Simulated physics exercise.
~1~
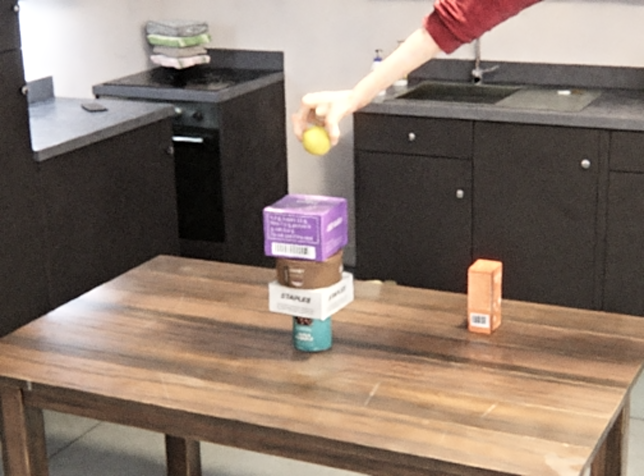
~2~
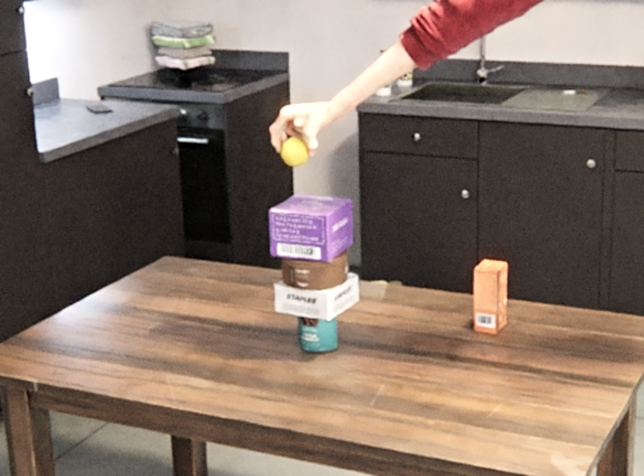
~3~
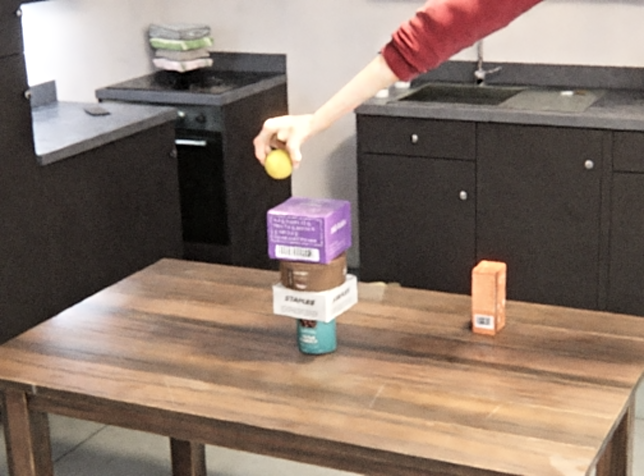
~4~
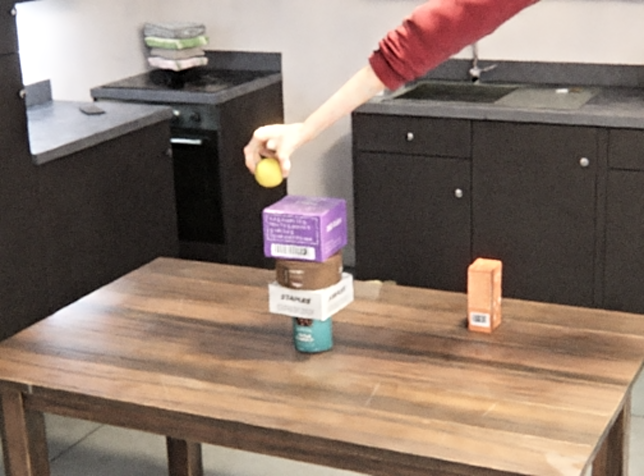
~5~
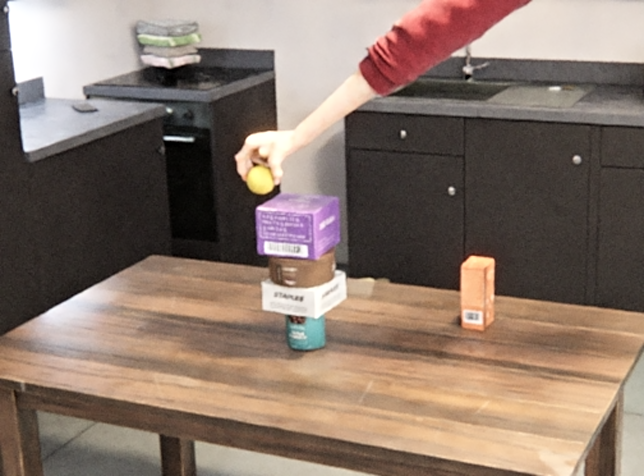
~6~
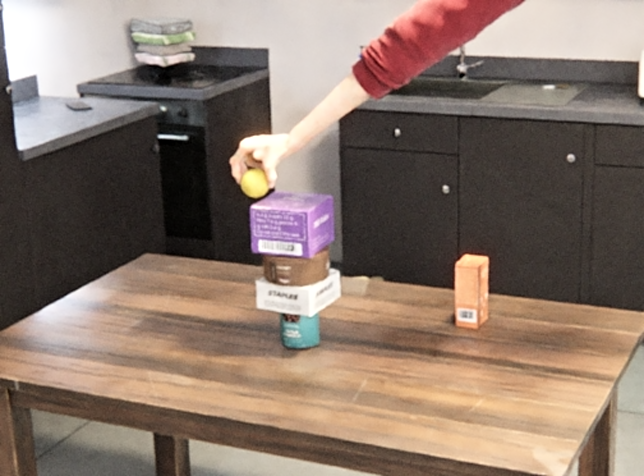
A hand in a red sleeve lowering a yellow lemon leftward onto the purple box topping a stack on a wooden table.
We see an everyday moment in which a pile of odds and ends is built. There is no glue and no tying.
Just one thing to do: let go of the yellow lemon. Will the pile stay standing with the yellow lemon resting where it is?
The balance fails.
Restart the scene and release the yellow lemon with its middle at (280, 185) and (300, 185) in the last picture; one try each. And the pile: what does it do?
Well, the first time it stays steady, and the second time it stays steady.
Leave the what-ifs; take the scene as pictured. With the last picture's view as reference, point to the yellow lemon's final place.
Near (235, 321).
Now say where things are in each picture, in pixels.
Coming down; yellow lemon (317, 141); purple box (306, 227), in the first picture.
Coming down; yellow lemon (295, 152); orange carton (491, 297), in the second picture.
Coming down; yellow lemon (279, 164); turquoise pot (316, 328), in the third picture.
Coming down; yellow lemon (269, 173); brown tub (309, 266), in the fourth picture.
Coming down; yellow lemon (261, 180); white box (305, 291), in the fifth picture.
In place under the hand; yellow lemon (256, 183); purple box (293, 223), in the sixth picture.
Then, 0.30 s after the last picture, yellow lemon now fallen.
Then, 0.40 s after the last picture, things are still on the move.
Then, 1.50 s after the last picture, nothing new.
At rest, fallen, yellow lemon; the other 5 in place. Seen from the same camera at the end, yellow lemon near (235, 321). The pile gives way.
